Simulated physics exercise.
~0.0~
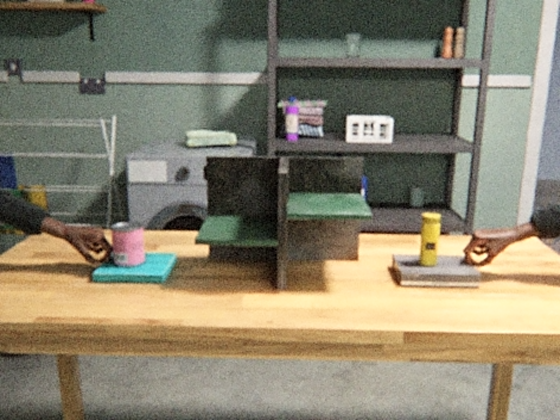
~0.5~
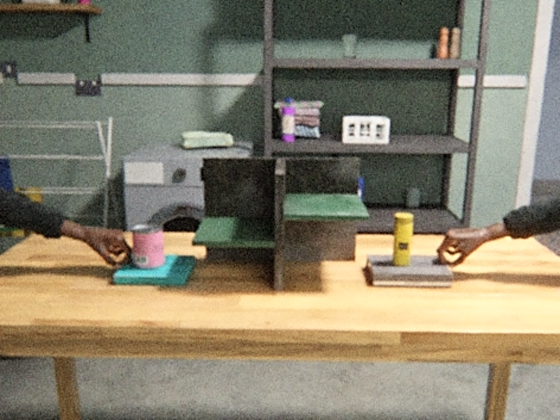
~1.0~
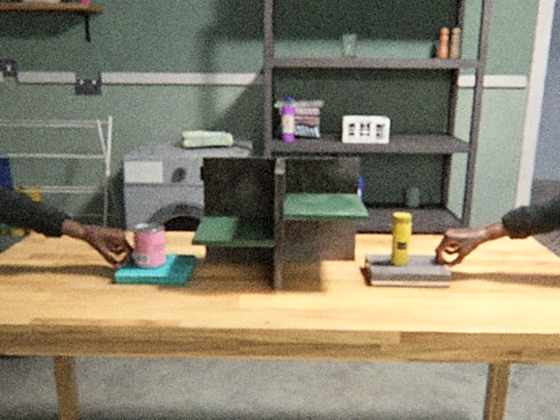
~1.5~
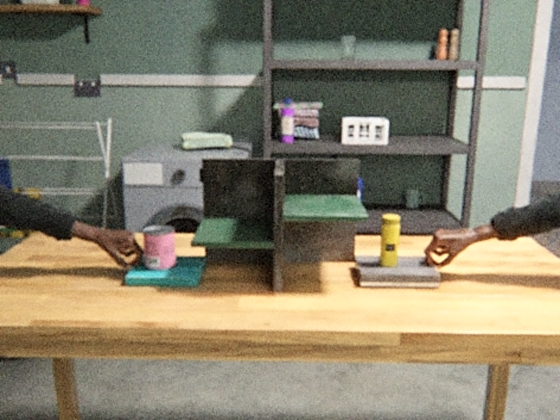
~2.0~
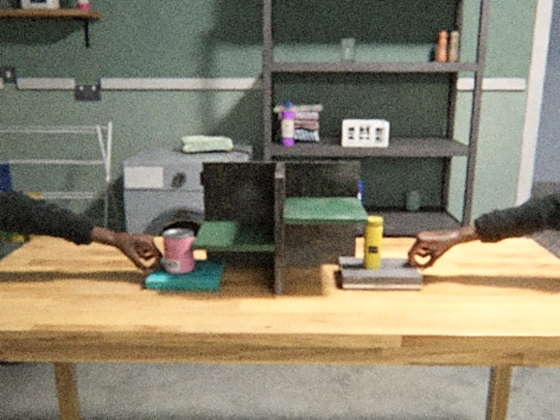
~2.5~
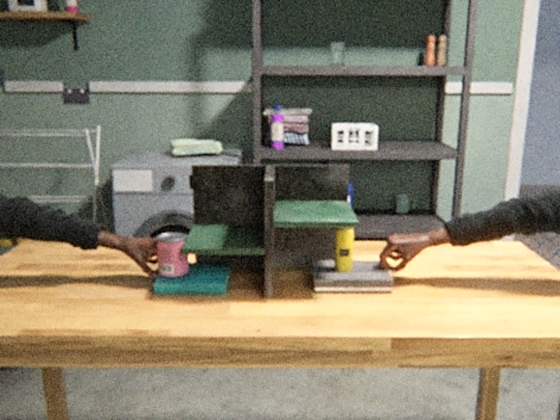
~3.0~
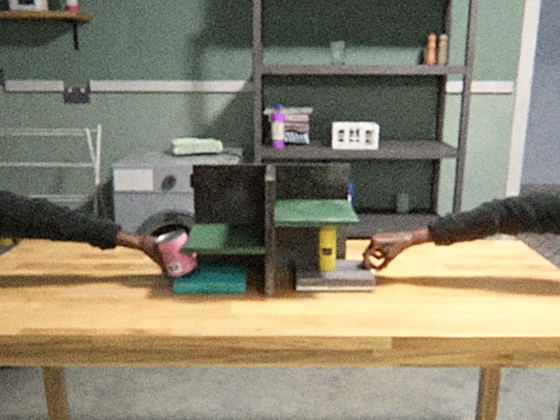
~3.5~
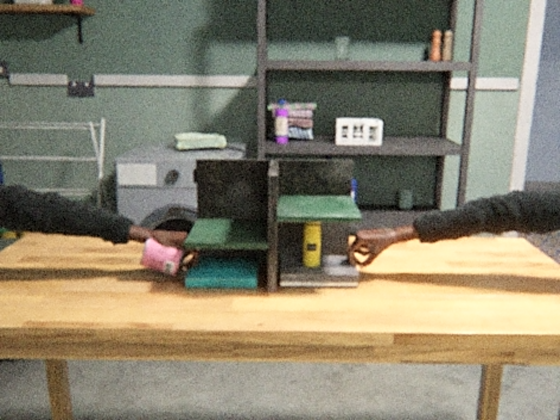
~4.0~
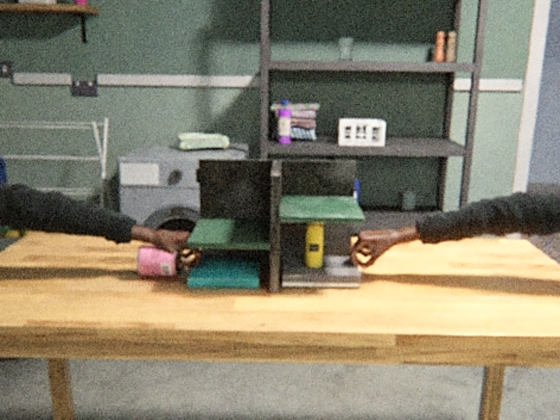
A pink pot on a turquoise board at the left and a yellow shaker on a grey box at the right are pushed inward by two hands across a wooden table, seen from the front in a utility room. Between them stands a dark divider with green shelves, the left one lower. As the boards slide in, the pot meets the left shelf's edge and is pushed back, then leans and topples off its board. The shaker glides upright beneath the higher right shelf. Finally, the pot lies on its side outside, while the shaker stands underneath.
